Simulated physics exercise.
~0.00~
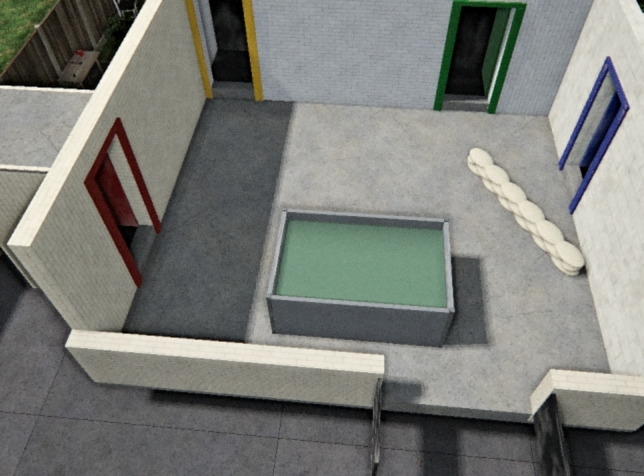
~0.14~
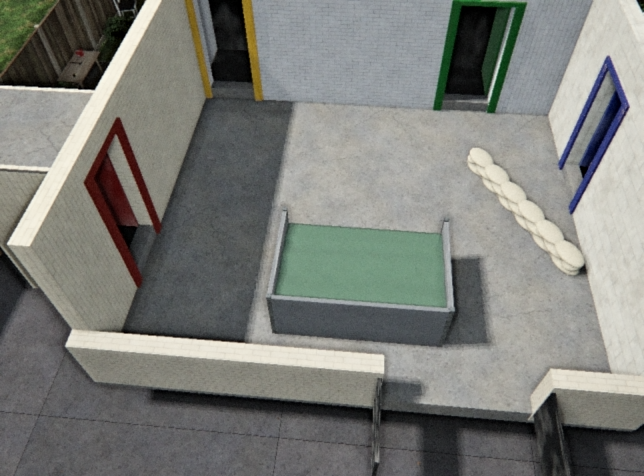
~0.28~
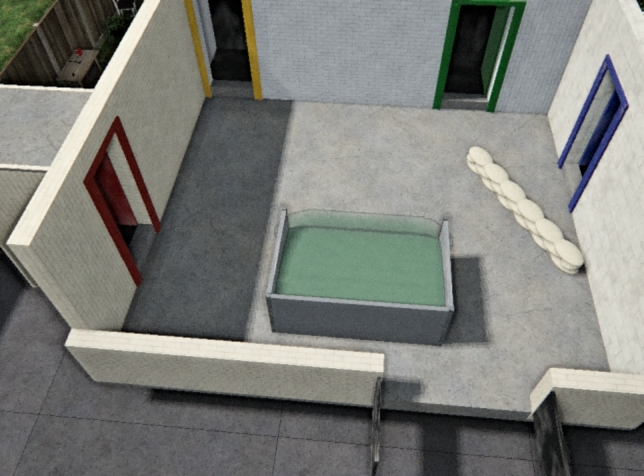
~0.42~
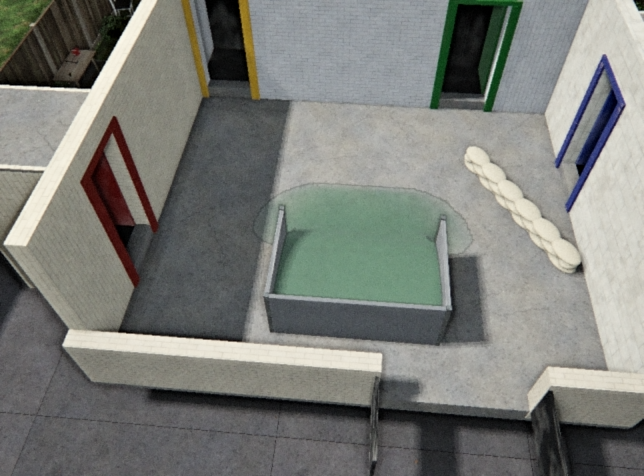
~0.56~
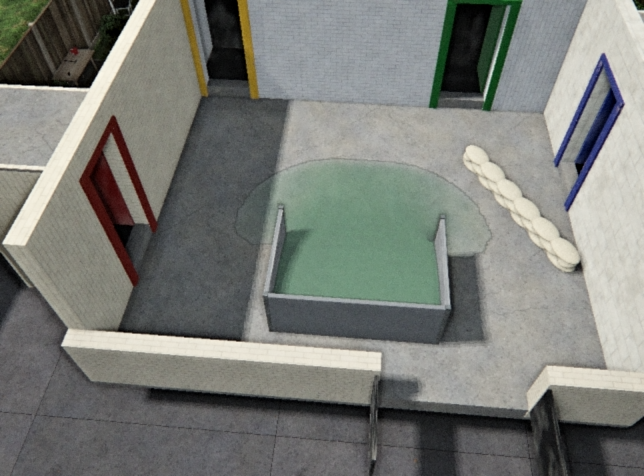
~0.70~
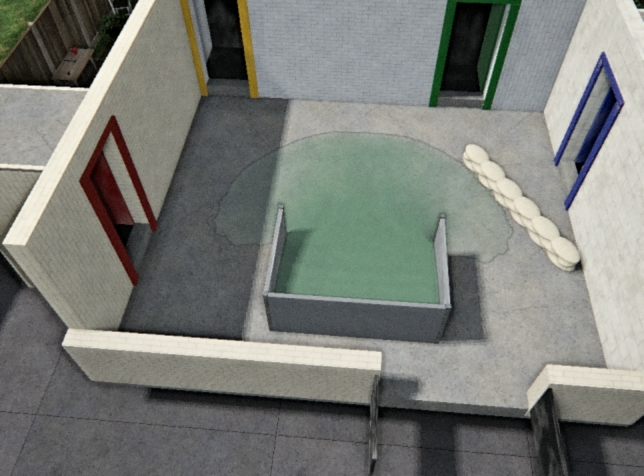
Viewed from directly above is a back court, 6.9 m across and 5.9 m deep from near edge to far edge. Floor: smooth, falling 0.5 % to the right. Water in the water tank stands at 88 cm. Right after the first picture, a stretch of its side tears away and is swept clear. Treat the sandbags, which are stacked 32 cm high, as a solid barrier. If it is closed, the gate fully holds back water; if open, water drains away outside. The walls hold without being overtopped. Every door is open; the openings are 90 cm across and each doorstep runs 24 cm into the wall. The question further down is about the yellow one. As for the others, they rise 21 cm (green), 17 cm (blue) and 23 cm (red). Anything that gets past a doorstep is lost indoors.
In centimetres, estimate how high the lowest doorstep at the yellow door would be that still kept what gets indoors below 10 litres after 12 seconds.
It comes to roughly 29 cm.
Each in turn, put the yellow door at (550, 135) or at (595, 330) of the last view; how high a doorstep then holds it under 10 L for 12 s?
You'd want about 27 cm there first, then about 9.0 cm.
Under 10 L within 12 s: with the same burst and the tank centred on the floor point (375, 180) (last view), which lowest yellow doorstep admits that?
With that change, some 27 centimetres.
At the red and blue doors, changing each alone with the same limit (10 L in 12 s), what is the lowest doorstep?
About 6.0 cm at red and about 18 cm at blue.
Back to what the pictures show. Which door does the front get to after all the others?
It's the red one.
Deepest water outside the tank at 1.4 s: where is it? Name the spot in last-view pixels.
Check close to (360, 106).
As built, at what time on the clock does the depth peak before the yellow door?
It peaks around 2.8 s.
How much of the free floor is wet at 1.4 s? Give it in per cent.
Close to 45 per cent is wet.
After 1.4 s water covers 45 % of the floor, deepest (46 cm) near (360, 106); it has not reached the yellow door.
After 3.0 s water covers 60 % of the floor, deepest (34 cm) near (533, 115); 27 cm at the yellow door, 14 litres in over its 23 cm doorstep.
After 12.0 s water covers 95 % of the floor, deepest (12 cm) near (608, 385); 5 cm at the yellow door, 26 litres in over its 23 cm doorstep.
At the yellow door as built, the water arrived by 1.6 s and peaked near 27 cm at 2.8 s.
Run again over the same 12 s with other heights there, 18 litres in over 25.5 cm, 4 litres over 34 cm. The limit of 10 litres is kept from about 29 cm up.
